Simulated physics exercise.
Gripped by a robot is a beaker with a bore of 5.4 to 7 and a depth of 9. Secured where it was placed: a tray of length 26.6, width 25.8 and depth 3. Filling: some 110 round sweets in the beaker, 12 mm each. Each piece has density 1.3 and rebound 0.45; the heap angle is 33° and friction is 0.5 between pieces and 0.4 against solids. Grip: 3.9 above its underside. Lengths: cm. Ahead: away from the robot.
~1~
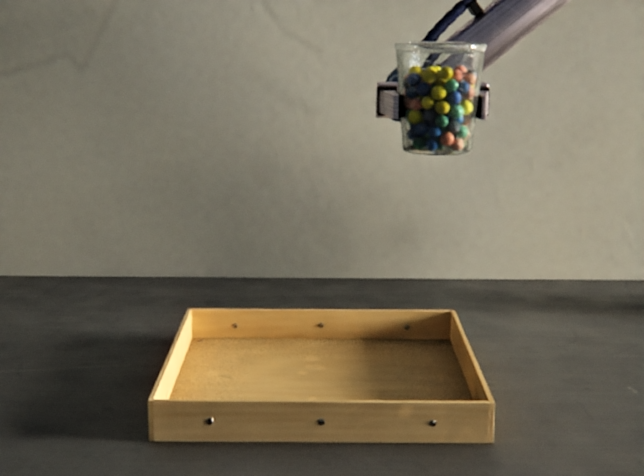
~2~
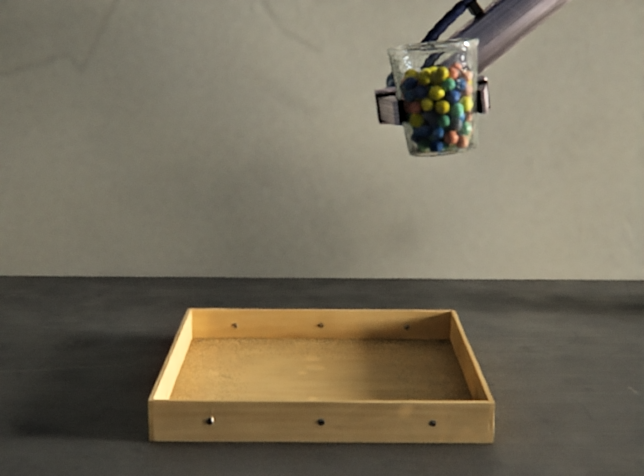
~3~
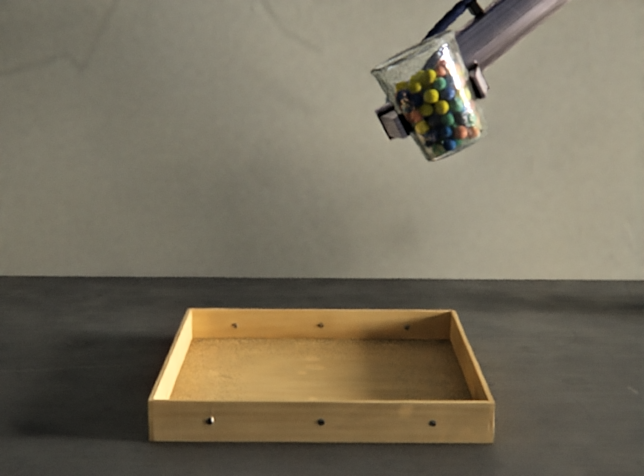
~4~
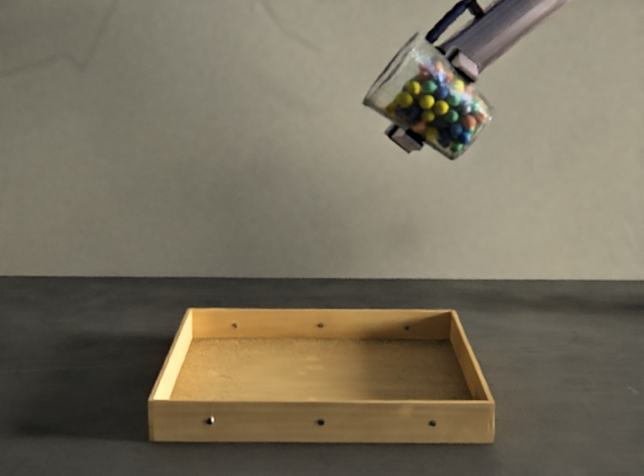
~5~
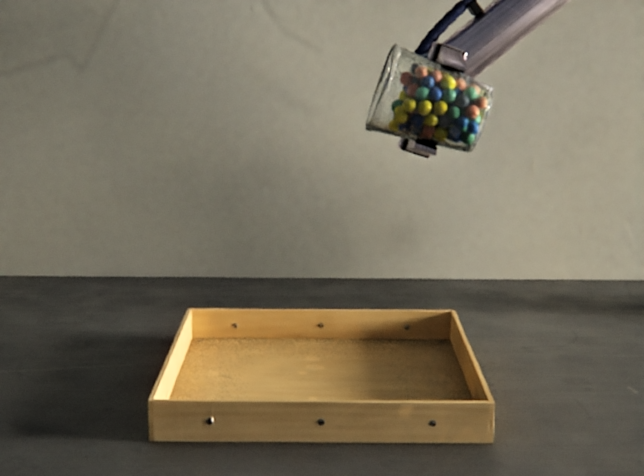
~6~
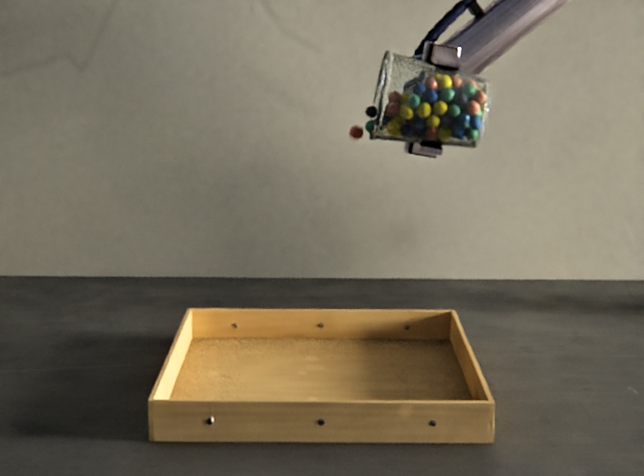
Clear beaker of colourful round sweets tilting leftward in a robot gripper above a wooden tray, first few sweets leaving its rim.
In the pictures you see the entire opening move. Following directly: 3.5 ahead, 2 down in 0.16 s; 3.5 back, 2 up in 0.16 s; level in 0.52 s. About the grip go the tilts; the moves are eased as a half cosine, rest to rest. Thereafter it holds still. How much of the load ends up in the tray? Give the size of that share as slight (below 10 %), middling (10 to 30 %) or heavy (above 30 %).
Middling.
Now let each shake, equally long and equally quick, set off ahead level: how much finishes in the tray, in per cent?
I'd reckon around 35 per cent.
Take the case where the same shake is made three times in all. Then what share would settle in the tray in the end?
45 %.
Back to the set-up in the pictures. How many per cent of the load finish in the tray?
Around 20 in a hundred.
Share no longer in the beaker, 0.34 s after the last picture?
Near 20 in a hundred parts have gone so far.
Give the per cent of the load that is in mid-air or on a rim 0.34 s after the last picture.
I'd put it near 14 per cent.
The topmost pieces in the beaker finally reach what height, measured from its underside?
Around 7.0 cm above the underside.
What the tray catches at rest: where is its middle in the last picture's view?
It sits close to (287, 374).
Then, 0.34 s later, tilted 80° forward, highest piece 26 above the table; 94 in the beaker, 4 in the tray, 16 in flight or on a rim.
Then, 0.67 s later, tilted 19° forward, highest piece 30 above the table; 89 in the beaker, 25 in the tray.
Then, 1.04 s later, level, highest piece 29 above the table; 89 in the beaker, 25 in the tray.
Then, 2.09 s later, level, highest piece 29 above the table; 89 in the beaker, 25 in the tray.
At rest, 89 in the beaker, 25 in the tray. That is 22 % in the tray.
